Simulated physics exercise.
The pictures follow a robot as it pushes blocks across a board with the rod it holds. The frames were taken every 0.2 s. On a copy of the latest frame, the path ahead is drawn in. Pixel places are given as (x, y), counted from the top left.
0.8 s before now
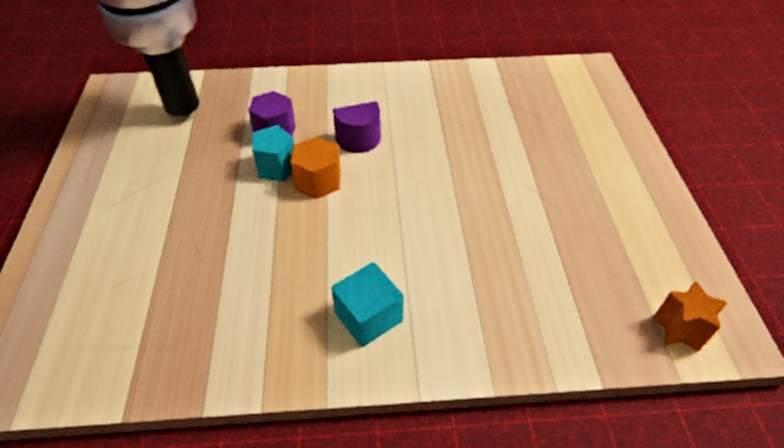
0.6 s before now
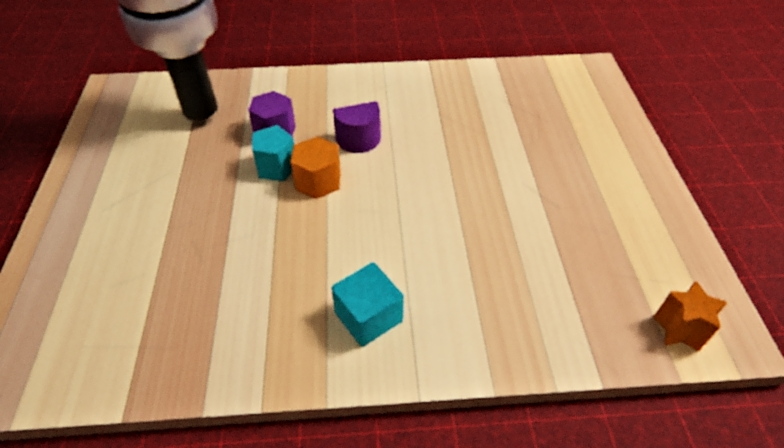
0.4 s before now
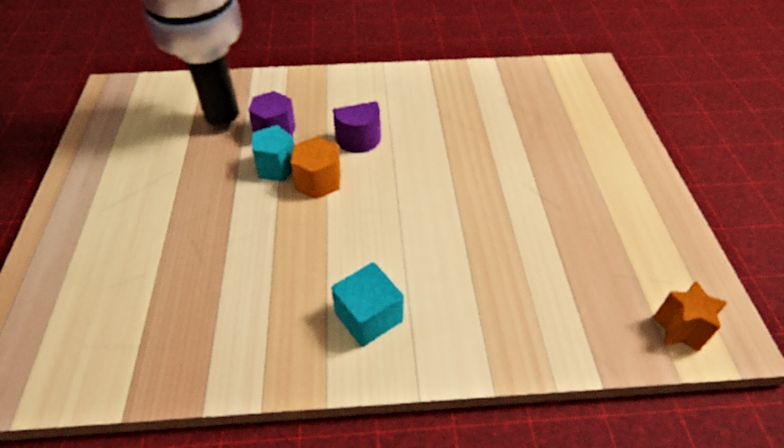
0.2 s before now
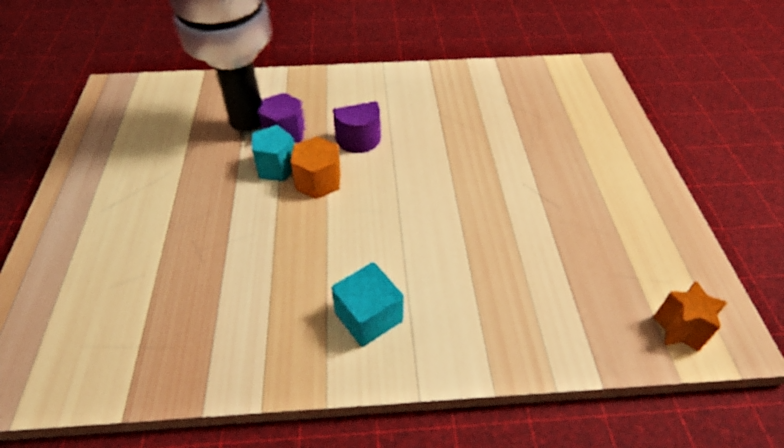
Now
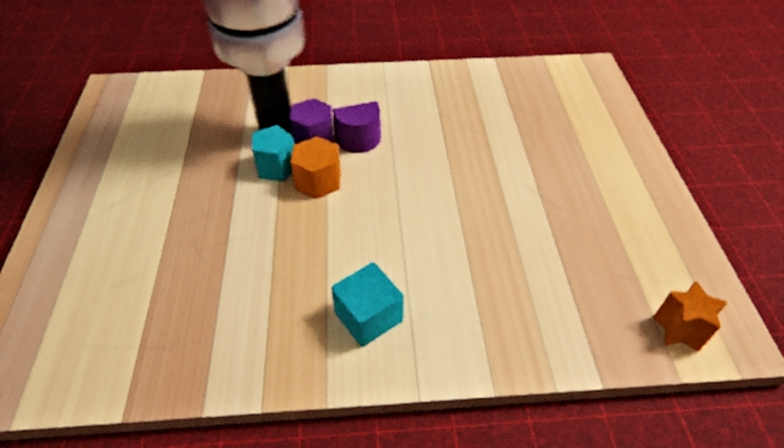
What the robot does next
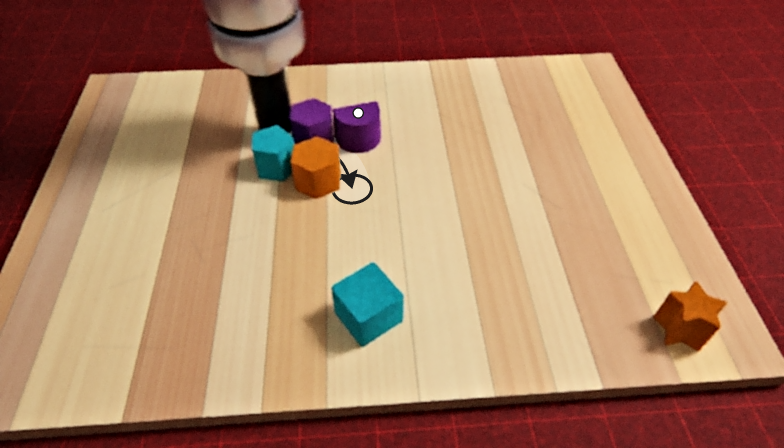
A pale striped wooden board lies on a dark red surface, seen from above at an angle by a still camera. Purple, turquoise and orange blocks cluster at upper left, with a turquoise cube below centre and an orange star at lower right. A machine's black rod slides rightward from the upper left, meets the purple hexagonal block and pushes it a short way right, beside the purple D-shaped block.
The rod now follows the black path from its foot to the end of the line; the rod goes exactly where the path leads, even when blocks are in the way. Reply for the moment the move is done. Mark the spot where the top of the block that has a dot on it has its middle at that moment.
It is at (420, 117).
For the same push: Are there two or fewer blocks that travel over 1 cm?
Answer: No.
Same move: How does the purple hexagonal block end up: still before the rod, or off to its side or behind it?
The rod moves past it.
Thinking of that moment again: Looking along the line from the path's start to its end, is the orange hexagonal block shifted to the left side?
Final answer: No.
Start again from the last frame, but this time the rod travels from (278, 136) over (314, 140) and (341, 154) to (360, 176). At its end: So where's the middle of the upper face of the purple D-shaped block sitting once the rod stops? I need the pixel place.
It should be at (428, 117) by then.
The drawn path runs from (278, 136) through (314, 143) and (341, 161) to (352, 189); the dot is on the purple D-shaped block.
The first path, step by step. One third of the way, rod at (315, 134); purple hexagonal block at (352, 116), turned 15° anticlockwise; purple D-shaped block at (397, 116), turned 10° clockwise.
Two thirds of the way, rod at (340, 152); purple hexagonal block at (376, 124), turned 30° anticlockwise; orange hexagonal block at (314, 159); purple D-shaped block at (420, 117).
At the end, rod at (352, 179); turquoise five-sided block not moved; purple hexagonal block at (376, 124), turned 30° anticlockwise; orange hexagonal block at (308, 176), turned 50° clockwise; purple D-shaped block at (420, 117).
